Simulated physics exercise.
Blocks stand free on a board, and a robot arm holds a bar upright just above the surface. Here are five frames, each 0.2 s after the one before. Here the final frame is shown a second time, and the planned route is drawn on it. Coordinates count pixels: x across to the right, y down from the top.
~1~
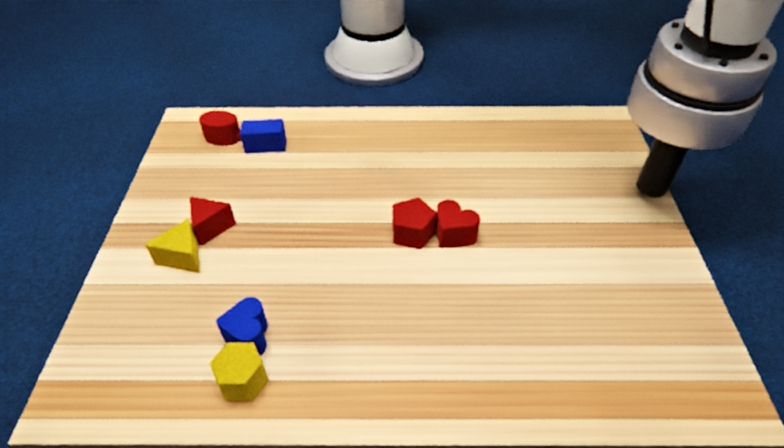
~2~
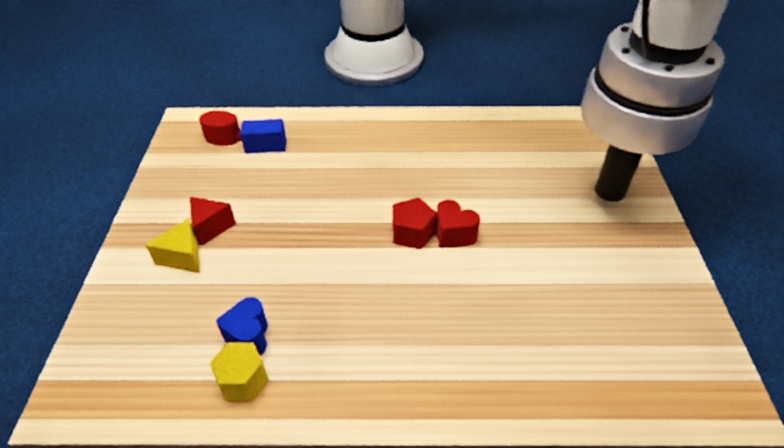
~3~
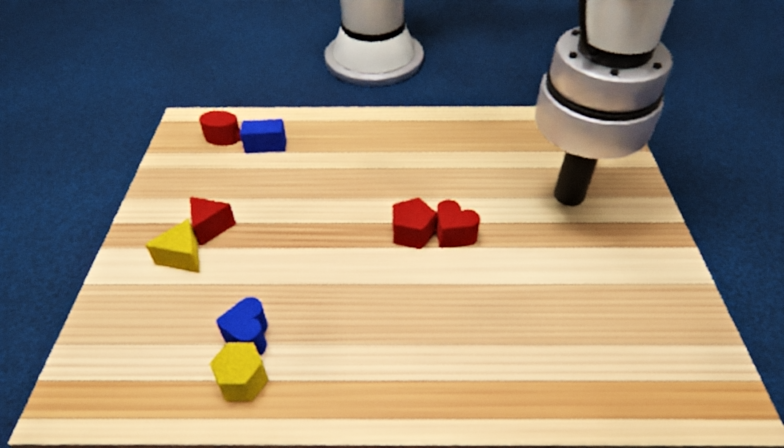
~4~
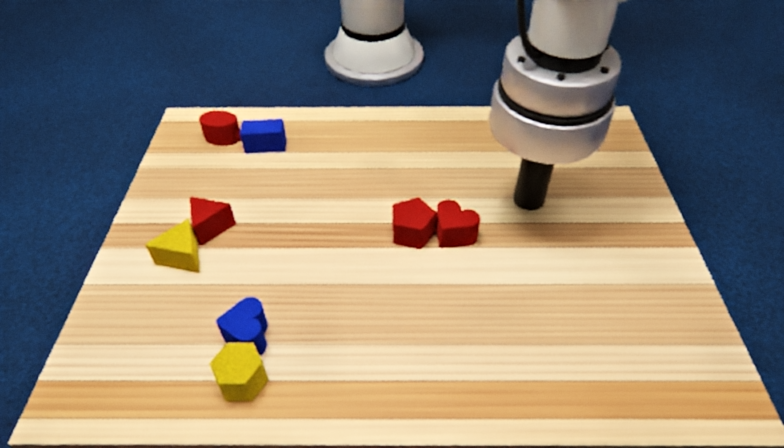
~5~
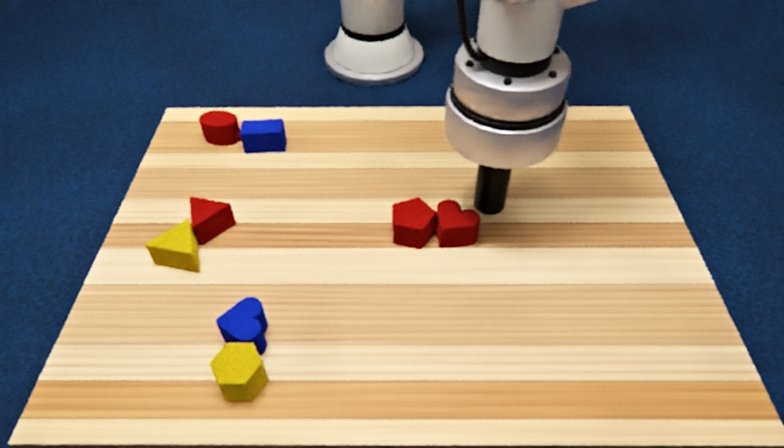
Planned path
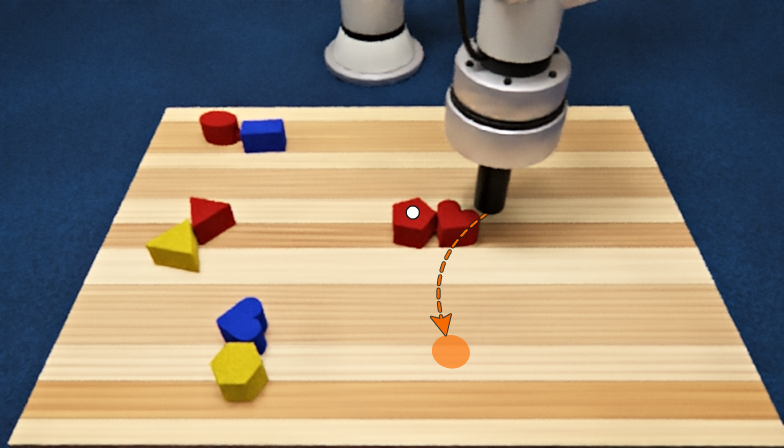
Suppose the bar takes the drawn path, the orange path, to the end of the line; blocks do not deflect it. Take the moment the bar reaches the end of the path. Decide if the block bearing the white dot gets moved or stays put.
It does get moved.
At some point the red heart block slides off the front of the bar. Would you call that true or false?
The statement is true.
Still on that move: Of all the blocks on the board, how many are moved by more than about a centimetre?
I'd put the number at two.
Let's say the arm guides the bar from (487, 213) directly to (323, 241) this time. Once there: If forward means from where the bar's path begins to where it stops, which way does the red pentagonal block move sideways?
Shifts left.
The line goes from (487, 213) through (453, 246) and (439, 294) to (451, 351); the dot is on the red pentagonal block.
The first path, step by step. One third of the way, bar (453, 239); red pentagonal block (394, 217), turned 40° clockwise; red heart block (429, 240), turned 20° clockwise.
Two thirds of the way, bar (439, 287); red pentagonal block (394, 217), turned 45° clockwise; red heart block (406, 265), turned 60° clockwise.
At the end, bar (452, 344); red pentagonal block (394, 217), turned 45° clockwise; red heart block (406, 265), turned 60° clockwise.
